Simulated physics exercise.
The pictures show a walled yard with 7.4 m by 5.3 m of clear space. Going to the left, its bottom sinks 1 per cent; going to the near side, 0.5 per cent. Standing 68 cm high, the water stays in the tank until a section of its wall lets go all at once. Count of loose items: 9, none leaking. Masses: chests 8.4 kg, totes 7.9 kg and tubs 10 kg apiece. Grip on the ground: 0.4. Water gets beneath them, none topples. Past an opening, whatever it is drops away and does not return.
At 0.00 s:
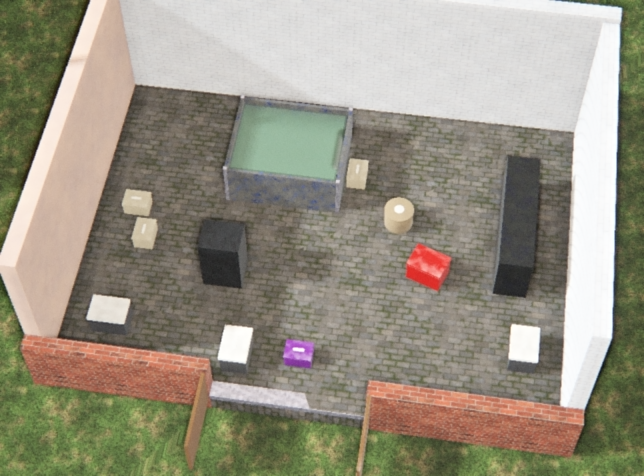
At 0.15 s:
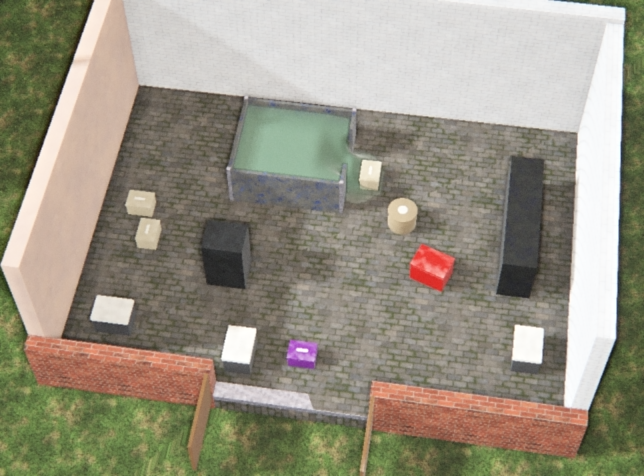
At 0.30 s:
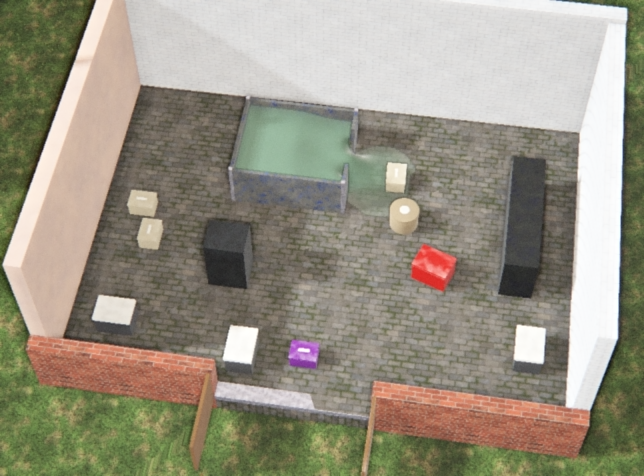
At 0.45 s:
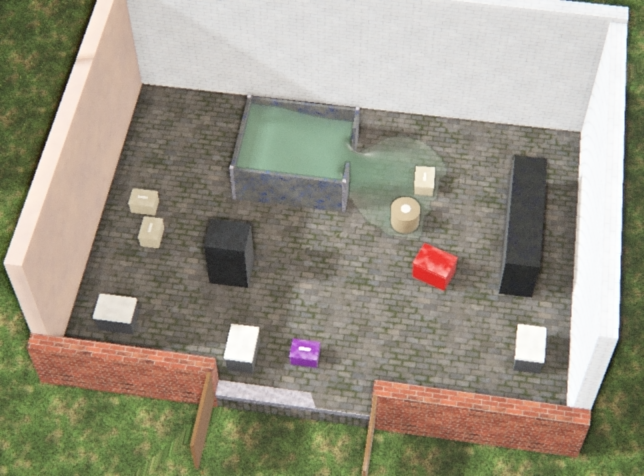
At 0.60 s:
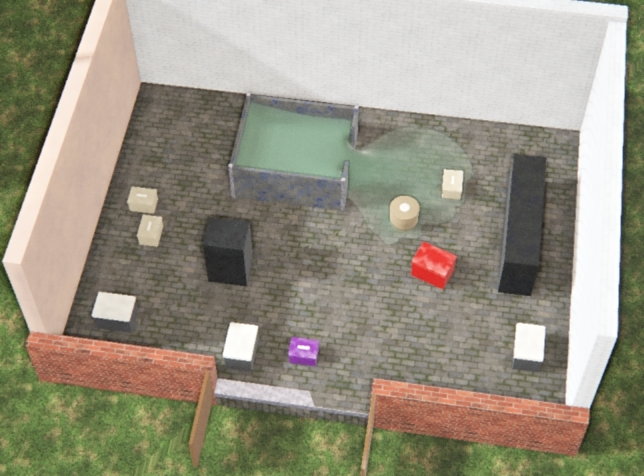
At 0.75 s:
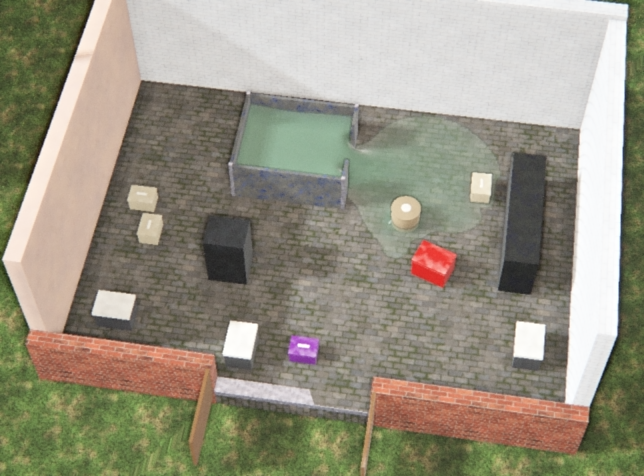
A walled yard held a large tank of greenish water, which leaked from its right side and spread across the paving, pushing one small cream box rightward while the red chest and other boxes stayed put.
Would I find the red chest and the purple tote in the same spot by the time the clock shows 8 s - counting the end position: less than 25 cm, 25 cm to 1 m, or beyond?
Prediction: The red chest is displaced a great deal, the purple tote is displaced a little.
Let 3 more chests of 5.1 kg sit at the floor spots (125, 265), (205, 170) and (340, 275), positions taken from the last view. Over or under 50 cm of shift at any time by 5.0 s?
Taking them in order: Not far enough, not far enough and not far enough.
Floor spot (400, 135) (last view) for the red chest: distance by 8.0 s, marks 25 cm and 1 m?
In the end it is hauled off.
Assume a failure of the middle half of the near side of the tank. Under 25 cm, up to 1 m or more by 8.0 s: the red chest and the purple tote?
Log: Red chest negligible displacement; purple tote large displacement.
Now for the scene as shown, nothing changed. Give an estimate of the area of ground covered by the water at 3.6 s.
Around 19 m2 of it.
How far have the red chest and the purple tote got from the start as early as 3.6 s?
Shifts by then: Around 200 and 0 cm.
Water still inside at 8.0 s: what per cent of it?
Around 94 % of the water.
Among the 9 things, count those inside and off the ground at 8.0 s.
I'd say 2 of them.
After 1.6 s the red chest is near (442, 276), 0.3 m from its start, aground; the purple tote is near (304, 346), 0.0 m from its start, aground; 0 of 9 are out; 1 afloat.
After 3.6 s the red chest is near (416, 375), 2.0 m from its start, afloat; the purple tote is near (304, 346), 0.0 m from its start, aground; 0 of 9 are out; 3 afloat.
After 5.6 s the red chest is near (335, 374), 2.5 m from its start, aground; the purple tote is near (304, 346), 0.0 m from its start, aground; 0 of 9 are out; 2 afloat.
After 8.0 s the red chest has gone out; the purple tote is near (258, 340), 0.7 m from its start, aground; 1 of 9 are out; 2 afloat.
